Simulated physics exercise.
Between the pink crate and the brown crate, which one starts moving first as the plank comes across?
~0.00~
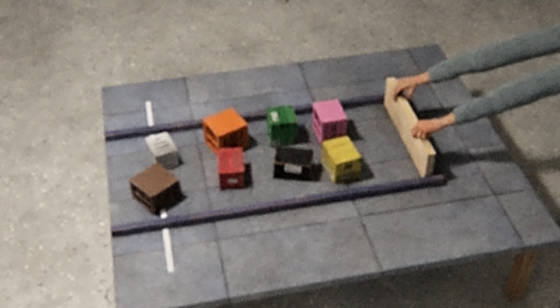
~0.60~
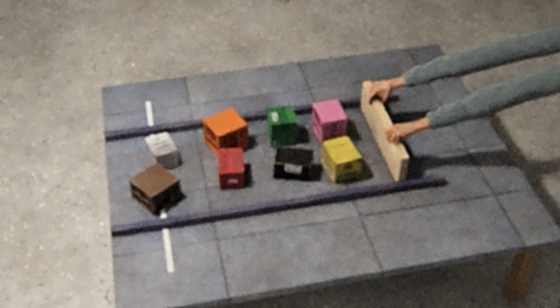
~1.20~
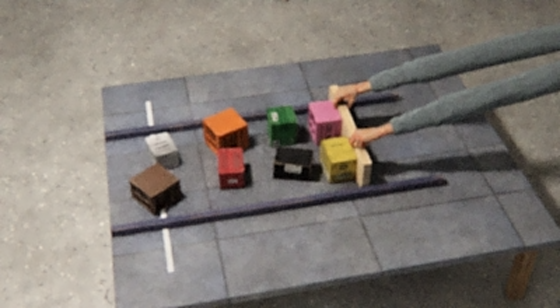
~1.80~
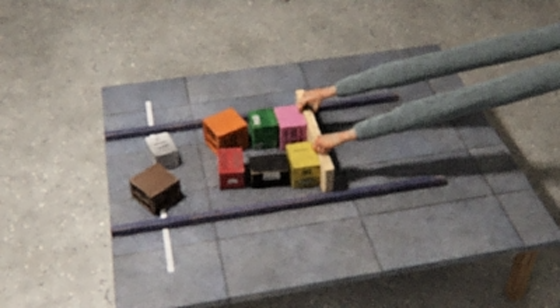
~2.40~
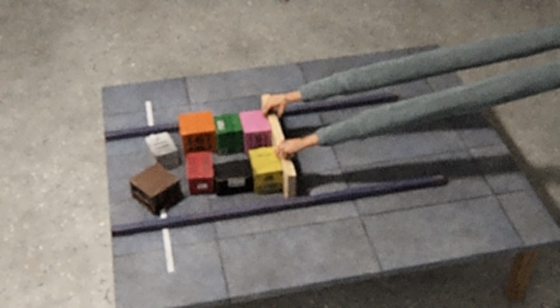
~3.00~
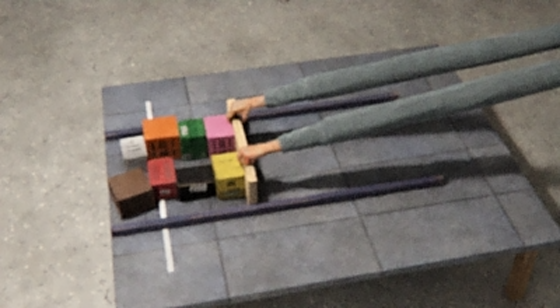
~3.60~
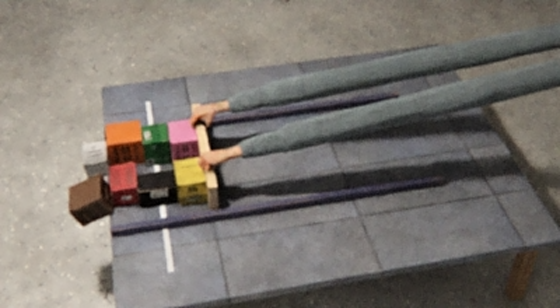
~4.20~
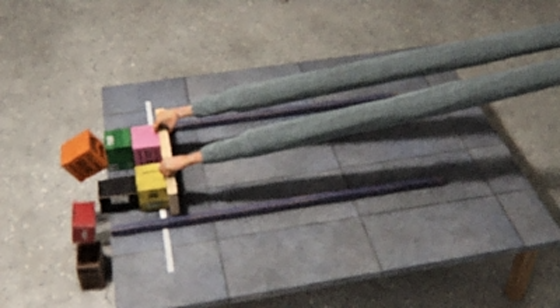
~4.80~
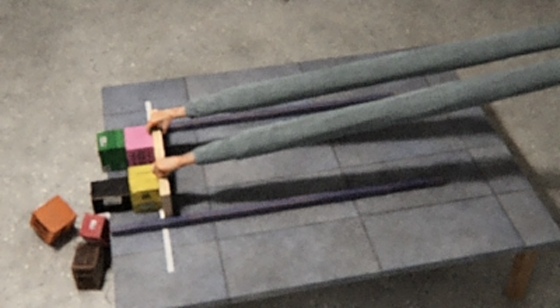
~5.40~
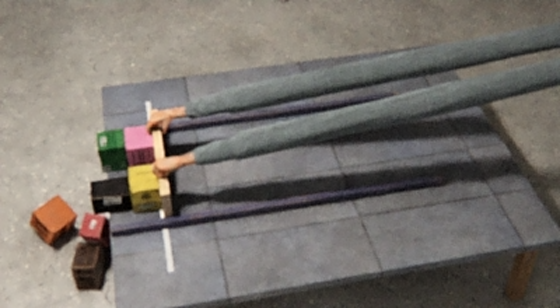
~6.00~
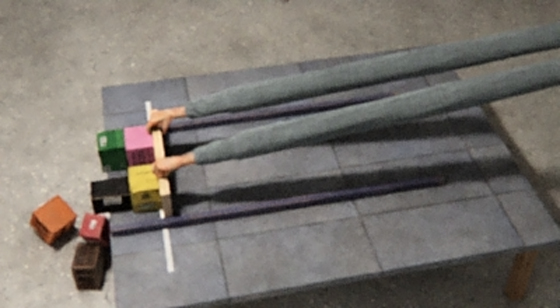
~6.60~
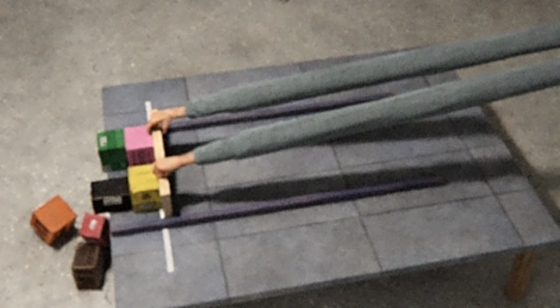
The pink crate starts moving first, since the plank reaches it early on. The brown crate stays still near the tape until the bunched boxes are pushed up to it.
